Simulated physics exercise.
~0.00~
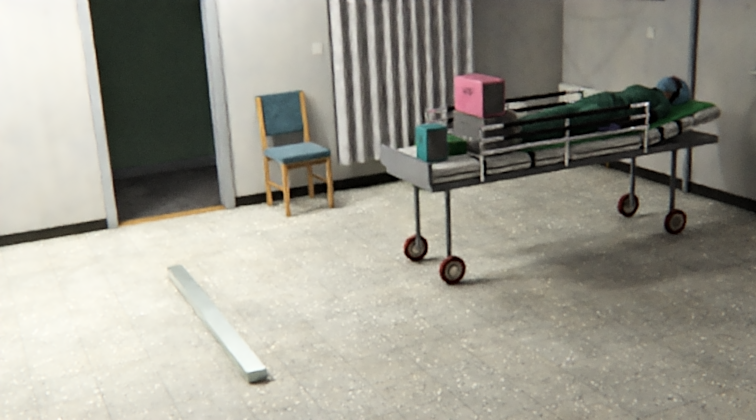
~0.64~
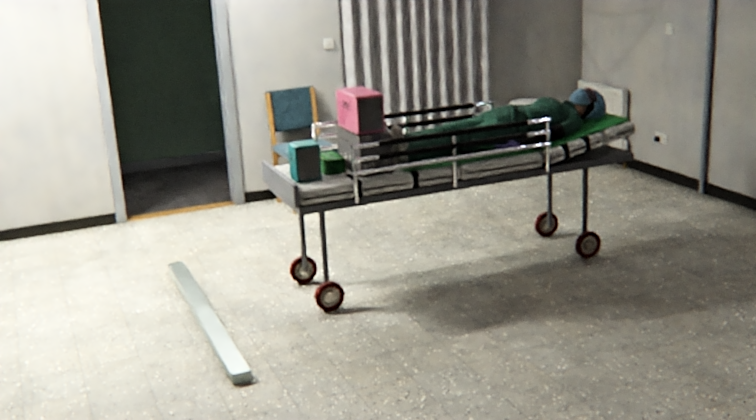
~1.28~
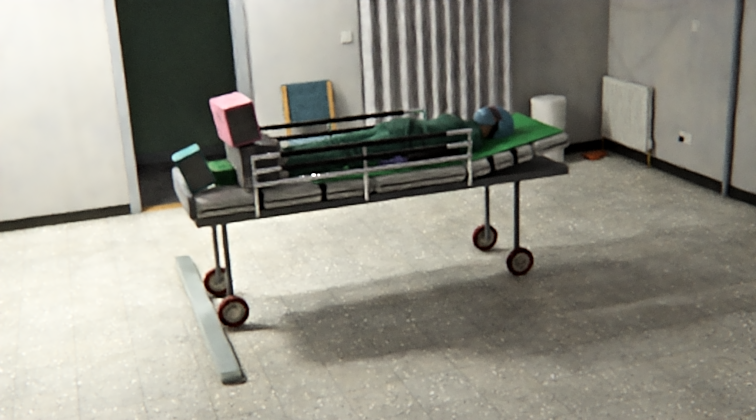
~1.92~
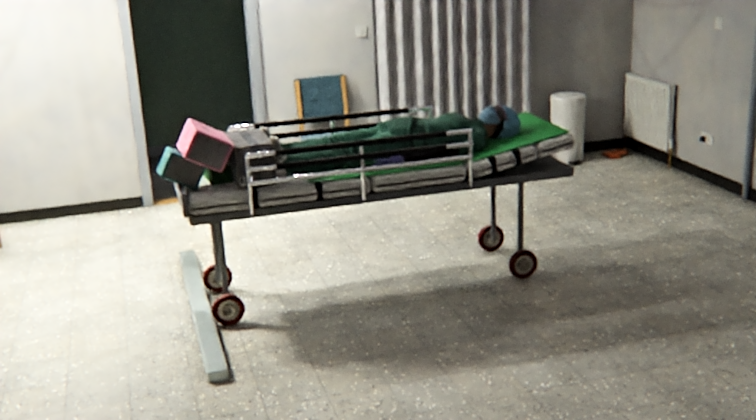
Wheeled stretcher carrying a person rolls left to a floor sill and stops, pink and teal boxes toppling but staying aboard.
